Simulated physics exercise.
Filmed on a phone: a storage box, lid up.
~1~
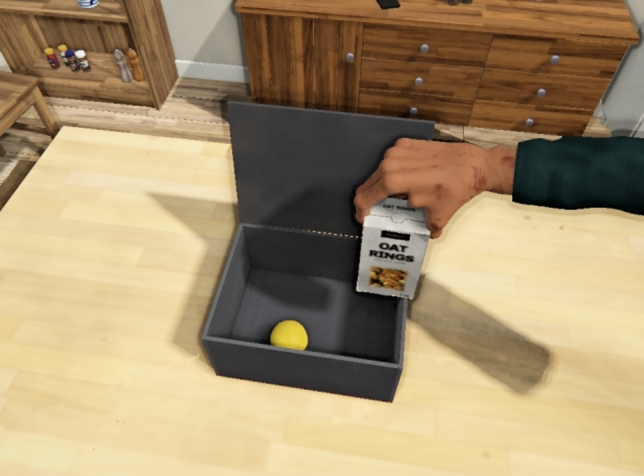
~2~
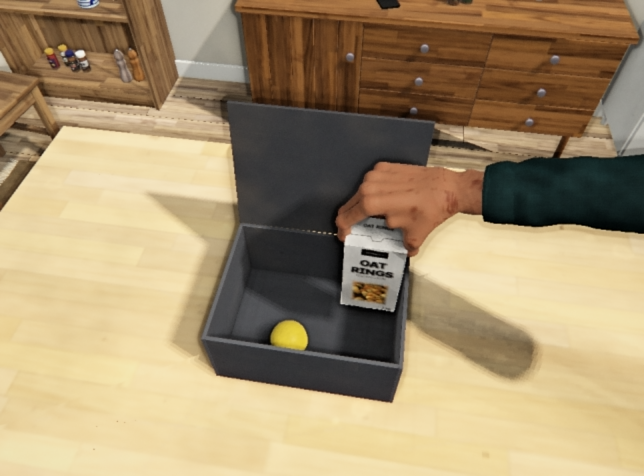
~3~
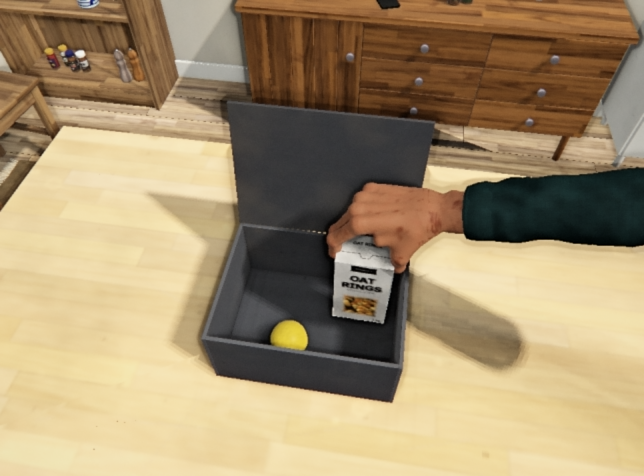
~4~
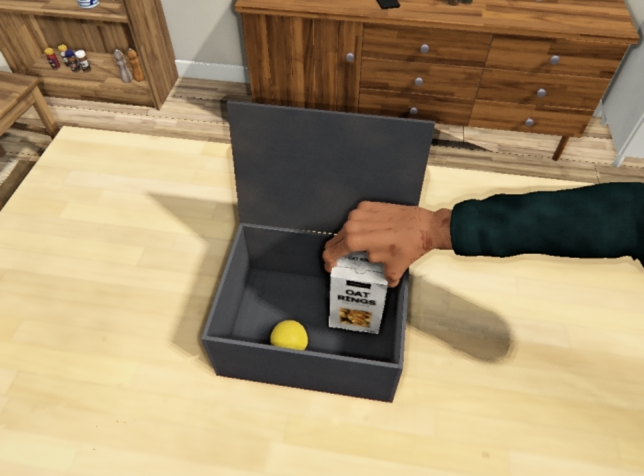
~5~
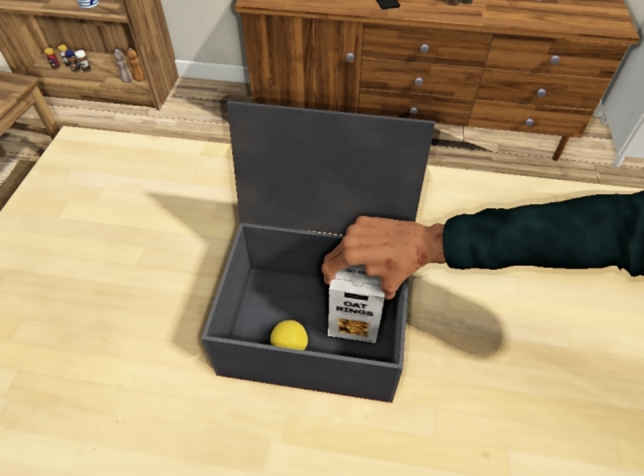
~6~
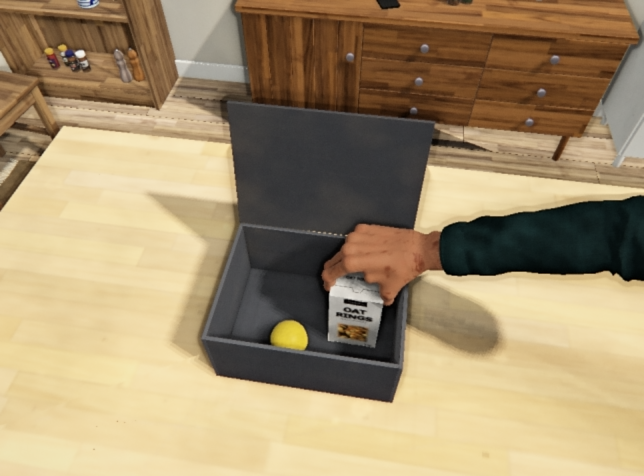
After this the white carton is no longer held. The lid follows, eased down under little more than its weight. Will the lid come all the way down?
As it turns out, it will not close.
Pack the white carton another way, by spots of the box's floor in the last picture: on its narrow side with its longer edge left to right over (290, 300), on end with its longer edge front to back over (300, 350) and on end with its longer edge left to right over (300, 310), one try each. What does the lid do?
First, it shuts flat; second, it closes; third, it is held up.
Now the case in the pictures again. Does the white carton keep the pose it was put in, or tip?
The white carton stays as placed.
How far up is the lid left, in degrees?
Some 16° above the rim.
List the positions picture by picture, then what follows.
On its way; white carton (392, 250), in the first picture.
On its way; white carton (373, 266), in the second picture.
On its way; white carton (363, 280), in the third picture.
On its way; white carton (358, 293), in the fourth picture.
On its way; white carton (356, 304), in the fifth picture.
In place under the hand; white carton (356, 310), in the sixth picture.
Then, 1.40 s later than the last frame, lid 72° above the rim.
Then, 1.80 s later than the last frame, lid 40° above the rim.
When it is over, lid 16° above the rim; both as before. End places, in pixels of the last picture, white carton near (356, 310).
